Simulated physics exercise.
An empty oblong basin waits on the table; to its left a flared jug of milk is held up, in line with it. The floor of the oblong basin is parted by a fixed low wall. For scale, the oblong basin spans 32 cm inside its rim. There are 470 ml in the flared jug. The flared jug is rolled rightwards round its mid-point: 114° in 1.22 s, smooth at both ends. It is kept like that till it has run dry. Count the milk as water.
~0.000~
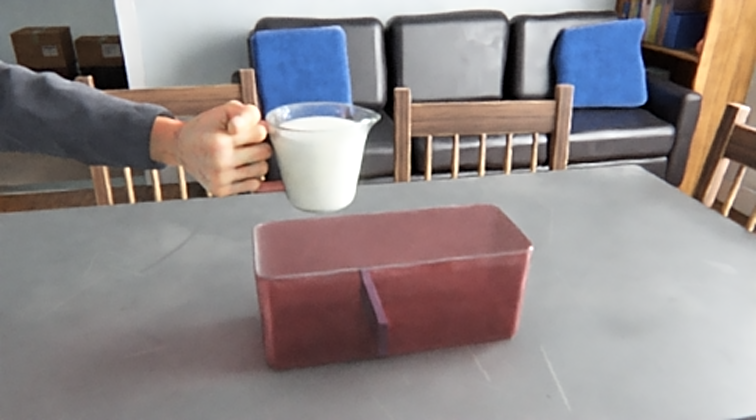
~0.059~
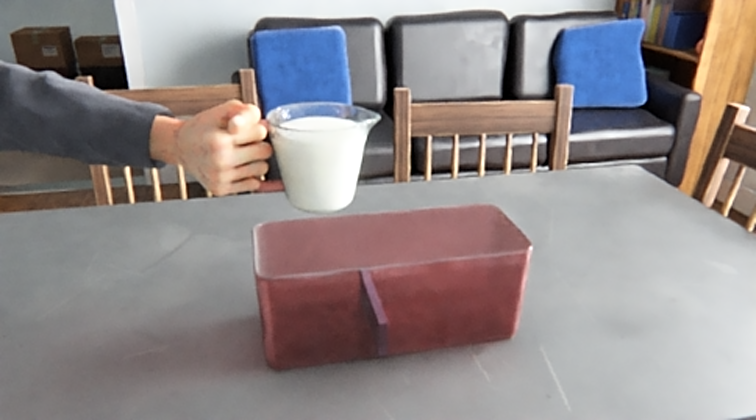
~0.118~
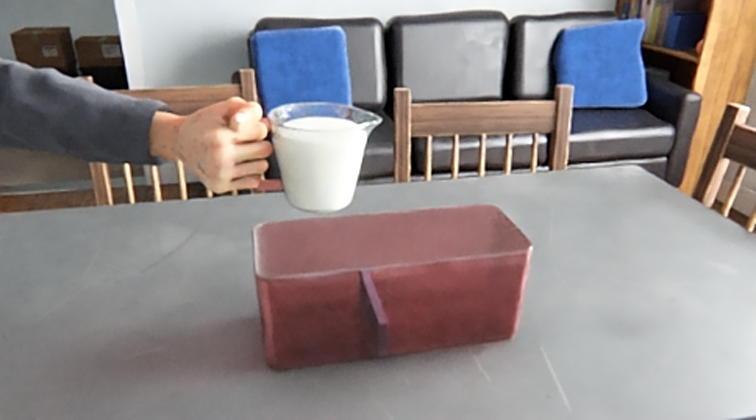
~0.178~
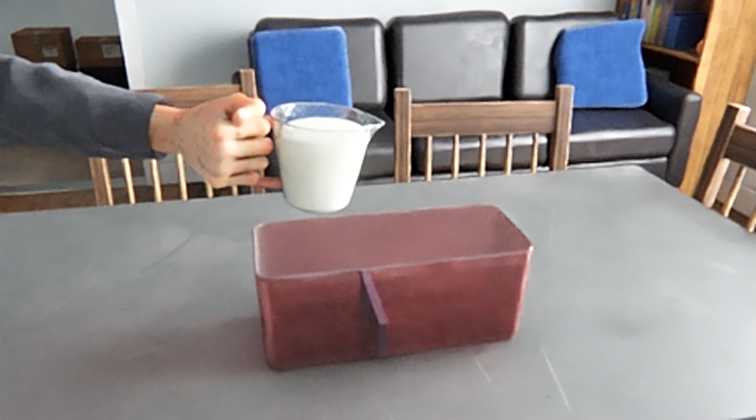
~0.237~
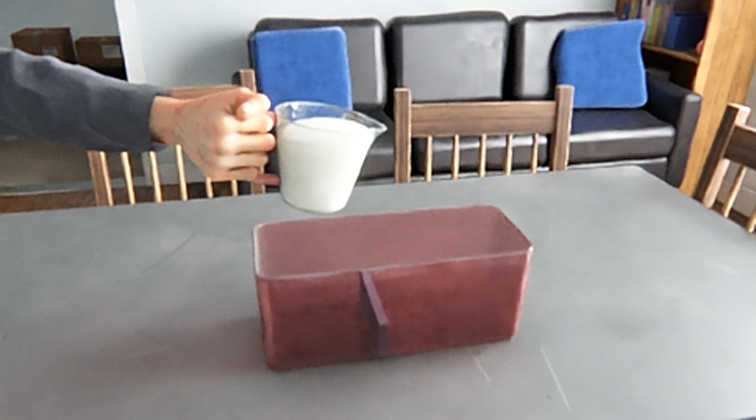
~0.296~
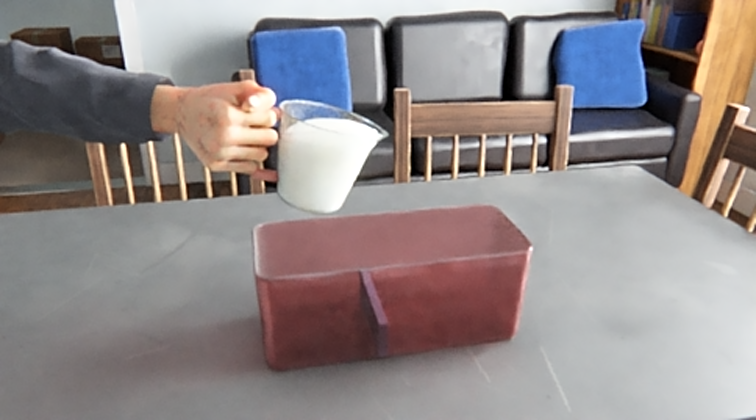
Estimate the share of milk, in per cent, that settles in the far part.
The far part has some 96 per cent.
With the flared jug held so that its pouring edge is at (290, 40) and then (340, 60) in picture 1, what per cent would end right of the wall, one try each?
First 30, then 85 per cent.
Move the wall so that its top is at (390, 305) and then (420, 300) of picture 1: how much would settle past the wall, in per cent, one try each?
First 85, then 55 per cent.
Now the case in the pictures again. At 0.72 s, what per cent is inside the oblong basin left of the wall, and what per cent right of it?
Left about 0, right about 22.
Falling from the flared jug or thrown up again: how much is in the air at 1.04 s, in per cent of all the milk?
About 5 per cent.
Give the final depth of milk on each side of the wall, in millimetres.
Left about 0 mm, right about 20 mm.
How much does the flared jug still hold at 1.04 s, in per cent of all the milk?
Some 5 per cent.
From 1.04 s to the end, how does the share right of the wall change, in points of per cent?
It goes up by about 8.
After 0.72 s the tilt is 73° and 58 per cent is still to pour, 0 is left of the wall and 21 right of it.
After 1.04 s the tilt is 108° and 5 per cent is still to pour, 2 is left of the wall and 88 right of it.
After 1.36 s the tilt is 114° and 0 per cent is still to pour, 4 is left of the wall and 96 right of it.
After 1.72 s the tilt is 114° and 0 per cent is still to pour, 4 is left of the wall and 96 right of it.
In the end 4 per cent lies left of the wall, 96 right of it and 1 outside.
